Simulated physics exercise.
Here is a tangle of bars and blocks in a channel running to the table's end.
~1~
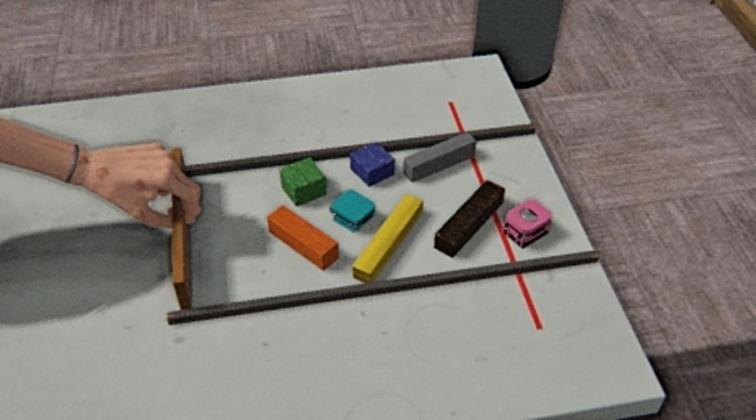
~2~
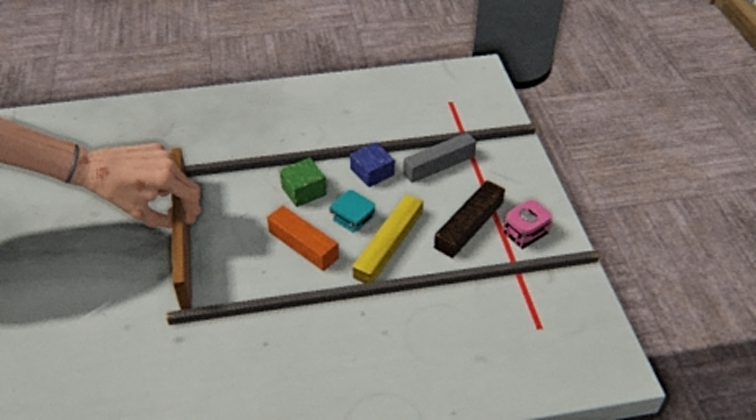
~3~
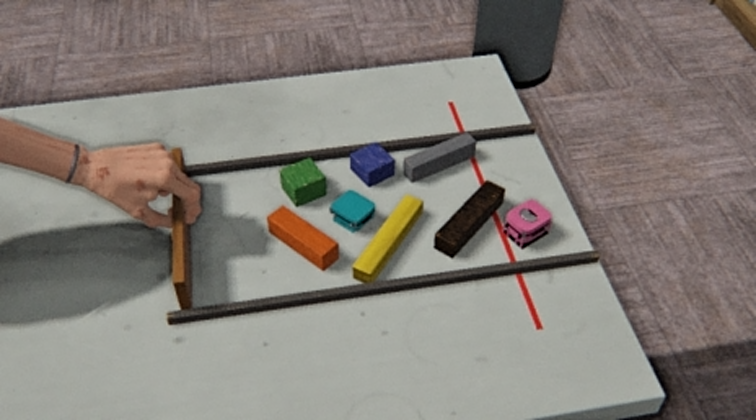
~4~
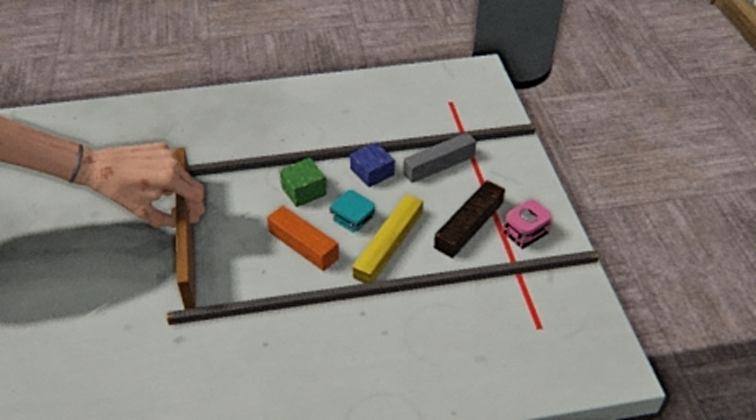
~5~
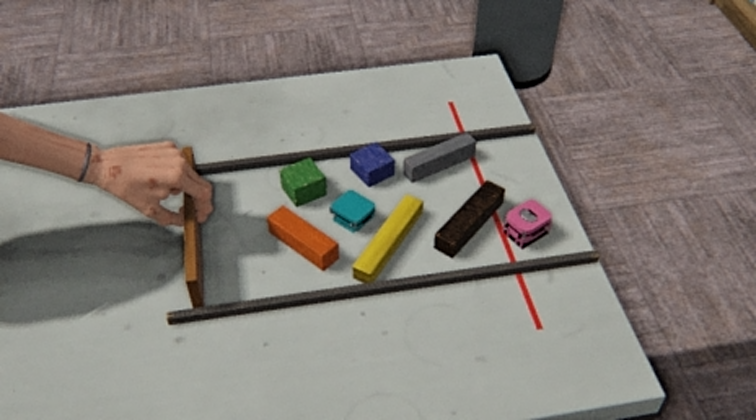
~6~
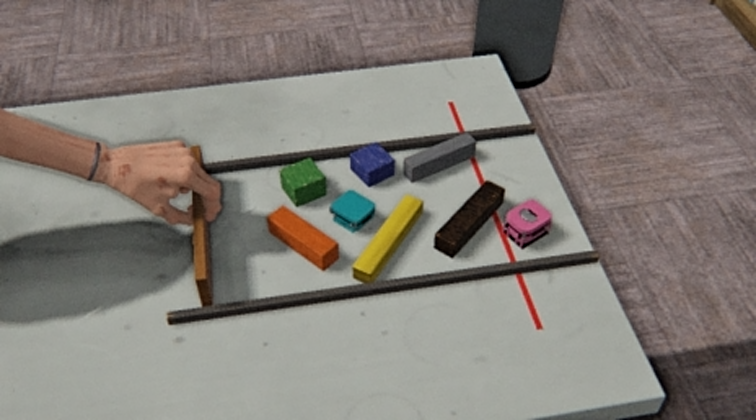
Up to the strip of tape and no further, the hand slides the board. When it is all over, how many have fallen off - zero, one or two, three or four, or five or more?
By then one or two have fallen off.
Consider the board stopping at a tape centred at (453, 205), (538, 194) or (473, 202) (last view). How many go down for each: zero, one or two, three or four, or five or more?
Tape by tape, the falls would be no fall at all, then 5 or more, then no fall at all.
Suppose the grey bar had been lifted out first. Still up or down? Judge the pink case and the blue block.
So the pink case goes down and the blue block keeps its place.
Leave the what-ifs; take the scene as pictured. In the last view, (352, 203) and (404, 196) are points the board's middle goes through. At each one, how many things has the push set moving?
At the first place 5, at the second 7.
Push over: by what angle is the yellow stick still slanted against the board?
Roughly 30°.
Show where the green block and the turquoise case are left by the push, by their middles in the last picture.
The green block at (495, 162), the turquoise case at (523, 186).
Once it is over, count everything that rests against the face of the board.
That comes to 2.
Early on, none off yet; pink case at rest near (527, 224); black bar at rest near (470, 218); grey bar at rest near (440, 157).
Finally, the number that fall off is one or two; lost, pink case.
